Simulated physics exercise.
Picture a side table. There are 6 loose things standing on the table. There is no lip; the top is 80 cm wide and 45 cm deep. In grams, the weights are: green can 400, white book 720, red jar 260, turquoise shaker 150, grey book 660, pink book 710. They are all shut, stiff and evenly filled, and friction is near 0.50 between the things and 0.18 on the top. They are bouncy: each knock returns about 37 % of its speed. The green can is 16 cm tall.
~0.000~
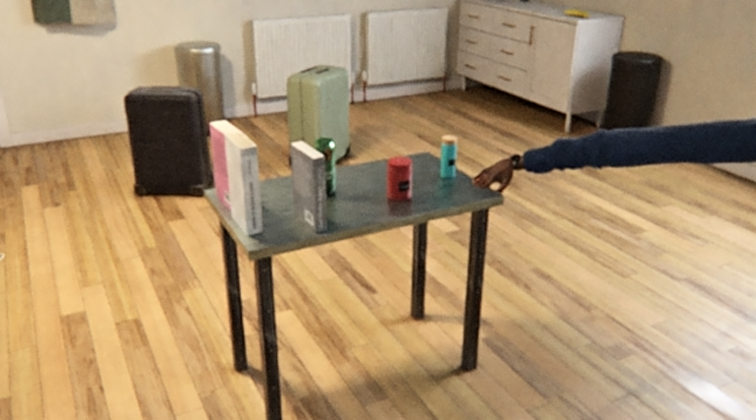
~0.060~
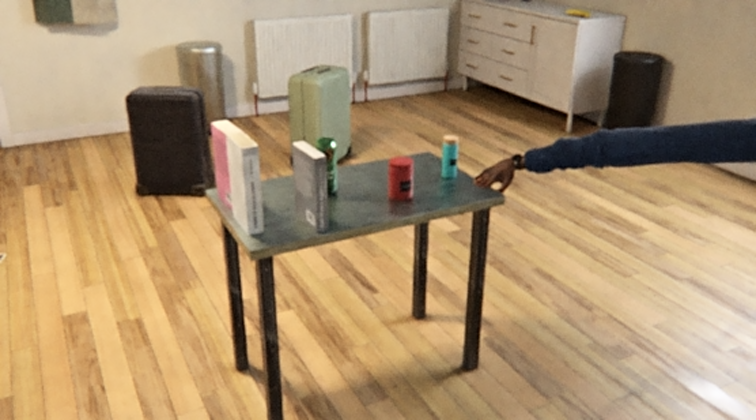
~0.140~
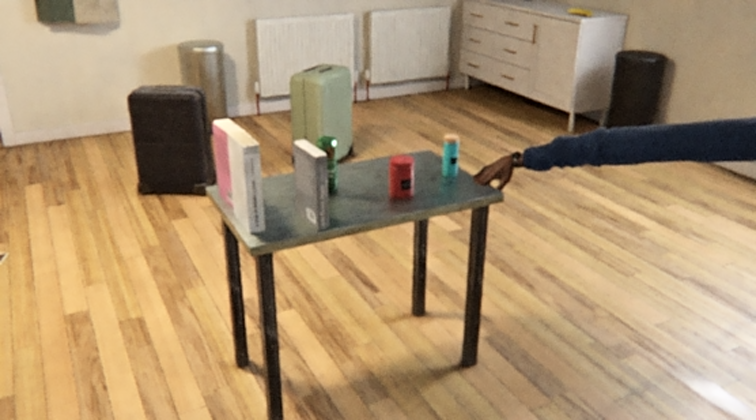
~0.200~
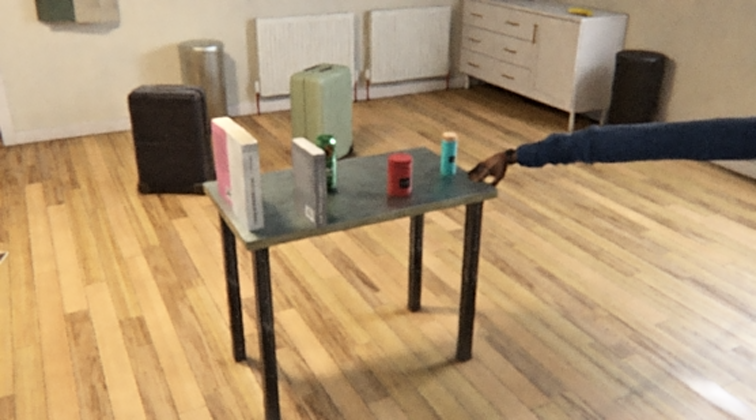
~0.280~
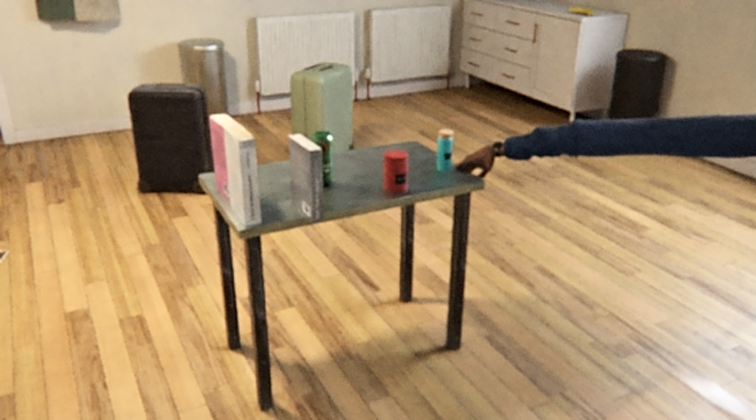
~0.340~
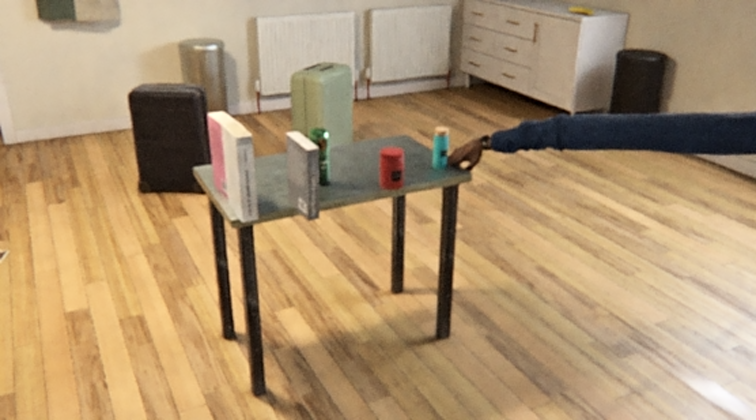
A hand at the right edge of a small table slowly pushing it leftward, with books, a can, a jar and a shaker standing on top.
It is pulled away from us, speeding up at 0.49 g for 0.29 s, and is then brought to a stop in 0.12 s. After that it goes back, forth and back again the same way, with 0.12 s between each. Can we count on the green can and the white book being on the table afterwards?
The green can exits the tabletop; the white book remains aboard.
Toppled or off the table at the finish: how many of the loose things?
Total: 5.
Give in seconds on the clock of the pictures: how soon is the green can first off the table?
1.9 s, roughly.
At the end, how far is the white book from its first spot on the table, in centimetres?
I'd put it at about 18 centimetres.
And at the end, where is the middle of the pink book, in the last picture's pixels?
Roughly at (165, 265) in the last picture.
By 0.74 s, table 23 cm from its start; white book 2 cm from its spot near (226, 157); red jar 7 cm from its spot.
By 1.34 s, table 12 cm from its start; pink book now off the table; green can 5 cm from its spot near (307, 147); white book 3 cm from its spot near (232, 162).
By 1.74 s, table 26 cm from its start; red jar now off the table; green can 5 cm from its spot near (292, 135); white book 2 cm from its spot near (219, 148).
By 2.14 s, green can and turquoise shaker now off the table; white book 19 cm from its spot near (227, 158).
When it is over (2.7 s), off the table, green can, red jar, turquoise shaker, grey book and pink book; not toppled but over 5 cm from the start, white book. In the last view, white book near (228, 159).
